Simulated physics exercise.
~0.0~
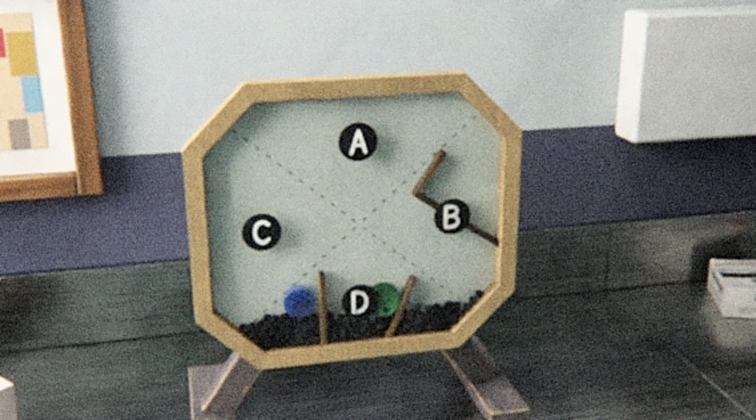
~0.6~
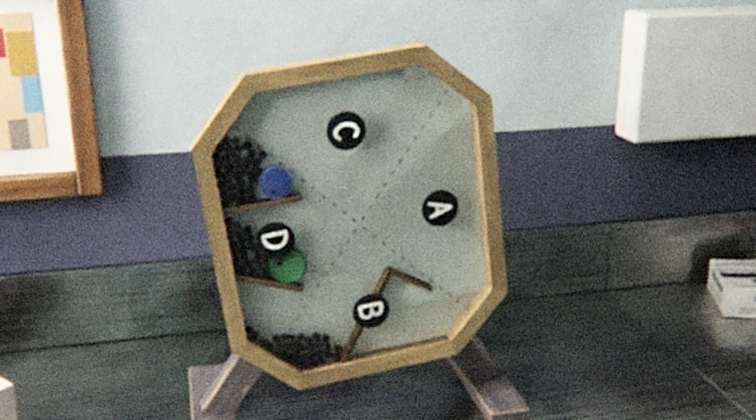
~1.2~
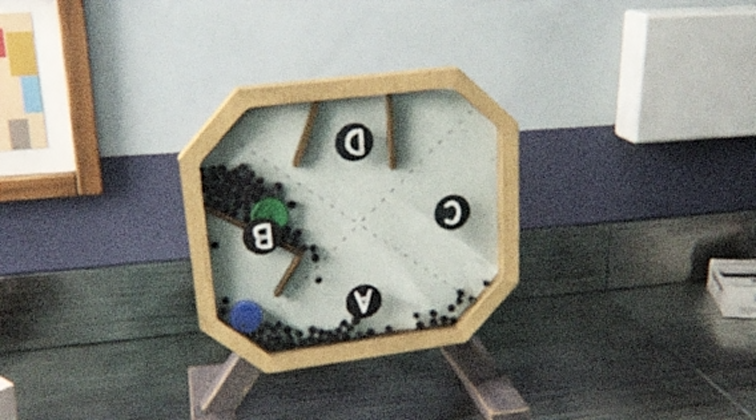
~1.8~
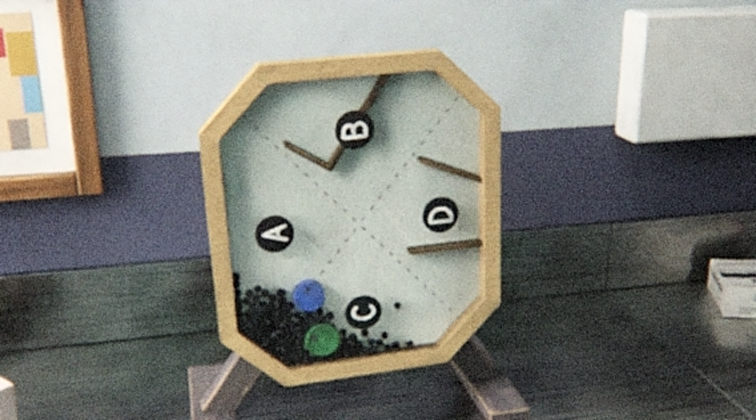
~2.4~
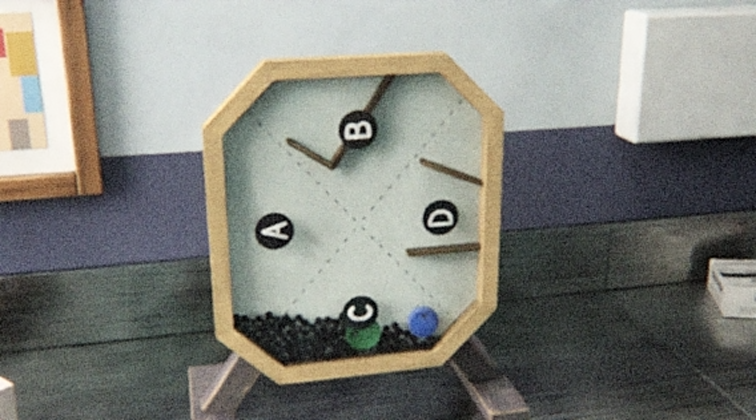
The framed case turns clockwise, tumbling black beads and both discs into wedge C.
